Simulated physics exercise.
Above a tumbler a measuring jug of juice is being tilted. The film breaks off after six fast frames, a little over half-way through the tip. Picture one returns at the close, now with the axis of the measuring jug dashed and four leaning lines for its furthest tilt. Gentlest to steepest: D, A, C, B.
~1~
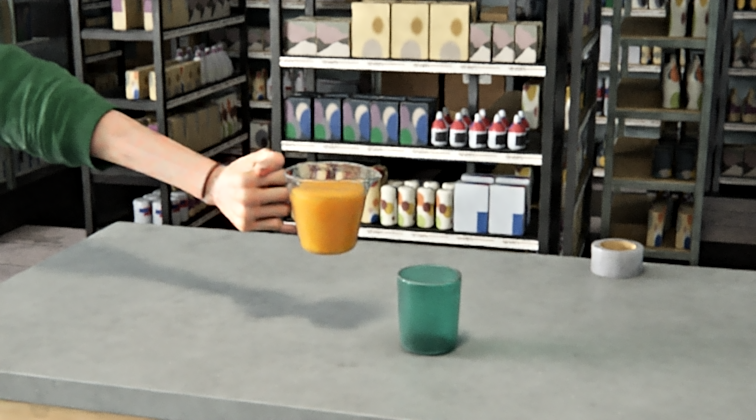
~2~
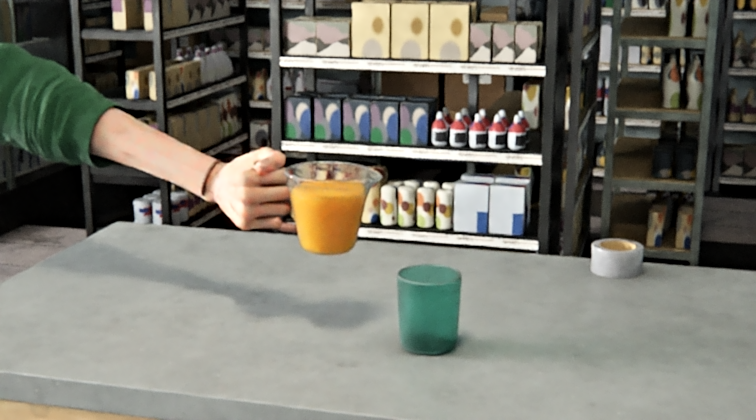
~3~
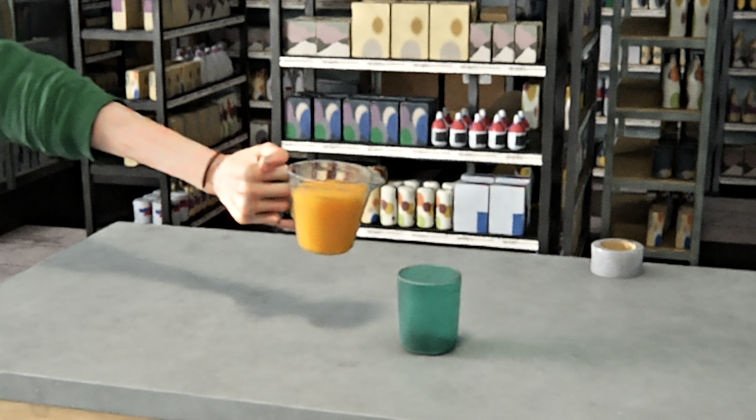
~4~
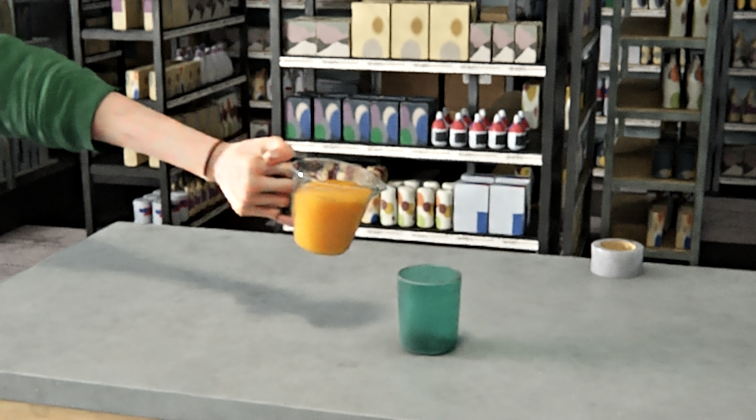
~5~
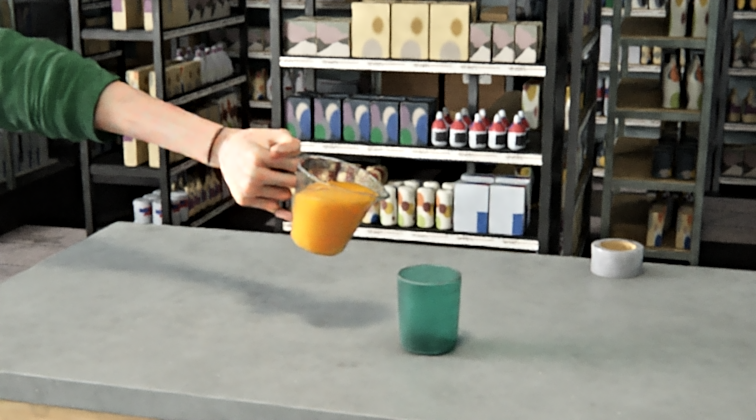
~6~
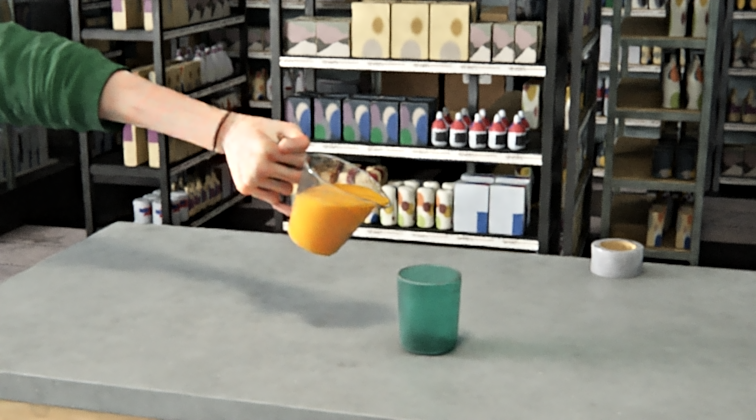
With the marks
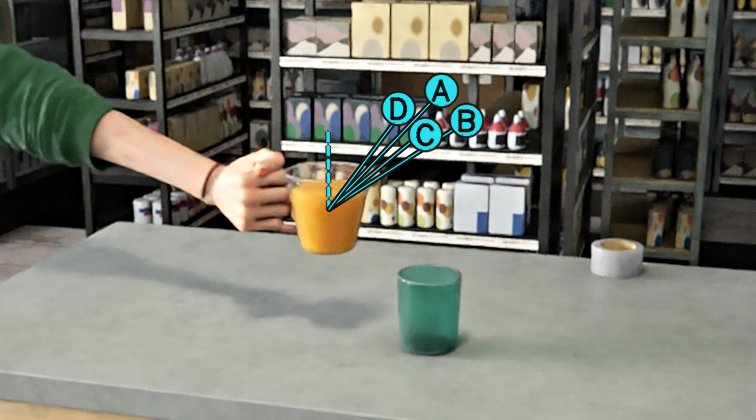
The video shows a hand holding a clear measuring jug of orange juice upright above a gray counter, near a green tumbler, then gradually tilting the jug to the right, with no juice leaving it.
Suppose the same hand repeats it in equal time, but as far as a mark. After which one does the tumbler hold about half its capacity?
The best tilt is B.
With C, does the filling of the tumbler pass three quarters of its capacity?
No, it does not.
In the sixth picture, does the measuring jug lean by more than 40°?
No, it does not.
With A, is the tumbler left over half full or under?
Under.
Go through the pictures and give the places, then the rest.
Upright, lip at (380, 177); rim of the tumbler round (429, 274); nothing has left yet, in the first frame.
Upright, lip at (380, 178); nothing has left yet, in the second frame.
Tipped about 5°, lip at (383, 182); nothing has left yet, in the third frame.
Tipped about 12°, lip at (386, 189); nothing has left yet, in the fourth frame.
Tipped about 19°, lip at (388, 197); nothing has left yet, in the fifth frame.
Tipped about 27°, lip at (390, 206); nothing has left yet, in the sixth frame.
In cyan, A at (430, 103); B at (452, 130); C at (409, 142); D at (392, 125).
For tilt A, the tumbler ends with about 27 % of what it can hold.
For tilt B, the tumbler ends with about 50 % of what it can hold.
For tilt C, the tumbler ends with about 37 % of what it can hold.
For tilt D, the tumbler ends with about 17 % of what it can hold.
